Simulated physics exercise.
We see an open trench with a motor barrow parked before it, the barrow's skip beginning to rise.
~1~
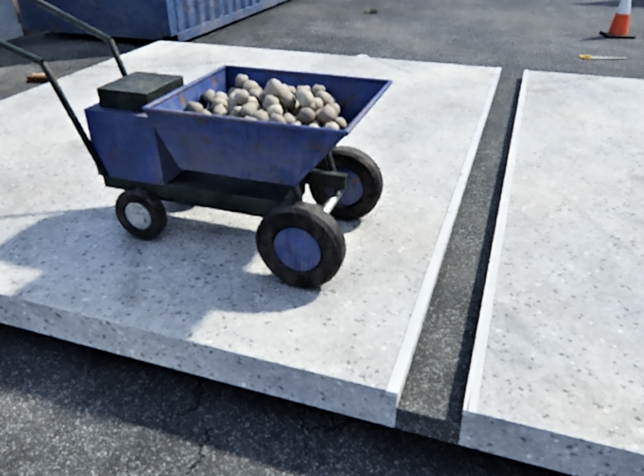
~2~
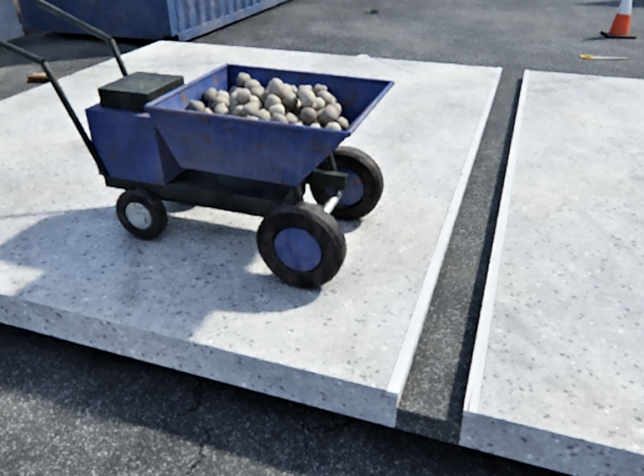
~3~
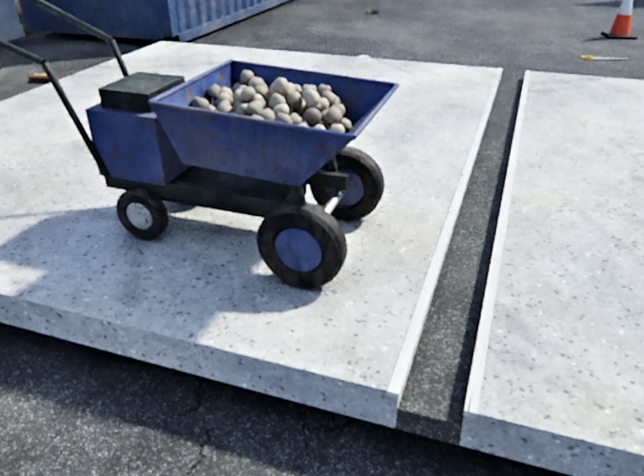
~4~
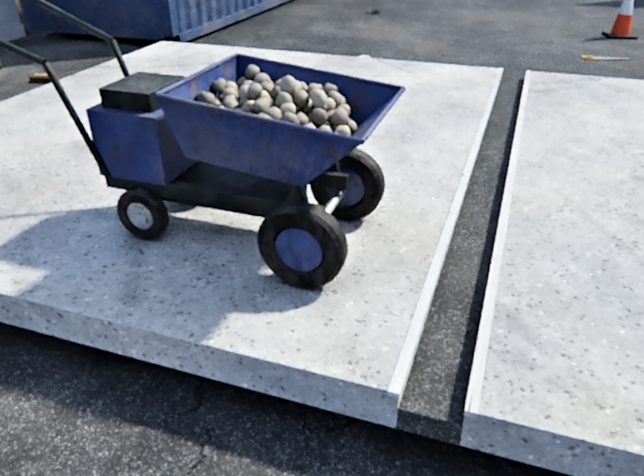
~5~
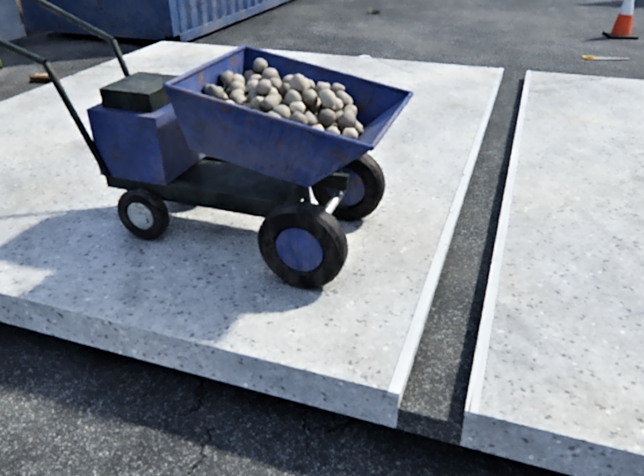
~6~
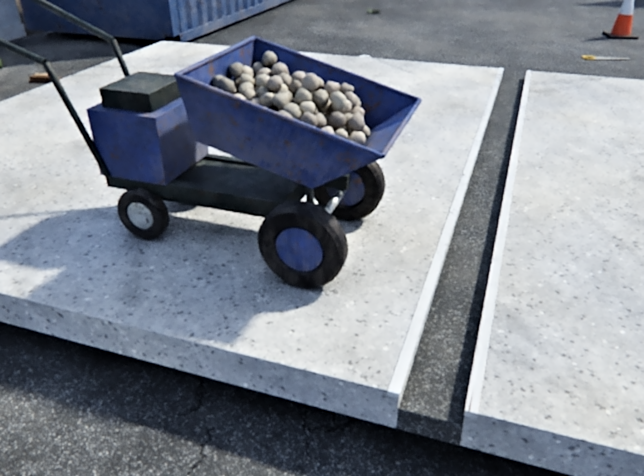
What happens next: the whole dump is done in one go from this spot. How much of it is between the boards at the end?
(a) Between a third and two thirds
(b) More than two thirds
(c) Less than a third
Option a: Between a third and two thirds.
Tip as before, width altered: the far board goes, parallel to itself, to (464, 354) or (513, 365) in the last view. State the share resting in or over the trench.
Result, try 1: 30 in a hundred; try 2: 70 in a hundred.
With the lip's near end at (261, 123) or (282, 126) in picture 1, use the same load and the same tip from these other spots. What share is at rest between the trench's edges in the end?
First spot: About 20 percent; second spot: About 40 percent.
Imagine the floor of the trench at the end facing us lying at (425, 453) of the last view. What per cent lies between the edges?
About 70 %.
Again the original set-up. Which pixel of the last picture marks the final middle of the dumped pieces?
Resting centre, last frame: Roughly (483, 266).
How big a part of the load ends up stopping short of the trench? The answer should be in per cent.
About 0 %.
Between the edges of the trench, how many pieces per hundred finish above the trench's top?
65 in a hundred.
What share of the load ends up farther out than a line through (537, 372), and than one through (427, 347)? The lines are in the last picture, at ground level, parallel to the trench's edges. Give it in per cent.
Close to 10 % and 80 %, in that order.
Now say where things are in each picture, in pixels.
The first frame shows lip of the skip near (346, 134), level; top of the load near (272, 104), river pebbles; first edge of the trench near (408, 342); far edge near (479, 357), the trench under half as wide as the skip, and shallow for its width.
The second frame shows lip of the skip near (348, 135), level; top of the load near (273, 103).
The third frame shows lip of the skip near (353, 138), tipped barely; top of the load near (278, 102).
The fourth frame shows lip of the skip near (361, 142), tipped a little; top of the load near (261, 99).
The fifth frame shows lip of the skip near (371, 148), tipped a little; top of the load near (254, 102).
The sixth frame shows lip of the skip near (382, 157), tipped clearly; top of the load near (263, 83); first edge of the trench near (410, 342); far edge near (480, 358).
Shortly afterwards, skip tipped steeply; the whole lot in the skip.
Next, skip tipped steeply; the bulk in the skip; a little in or heaped over the trench; only a few beyond it; only a few falling.
Some moments later, skip tipped right over; near a quarter in the skip; only a few short of the trench; near half in or heaped over the trench; near a quarter beyond it.
In the end, skip tipped right over; near a quarter in the skip; only a few short of the trench; near half in or heaped over the trench; near a third beyond it.
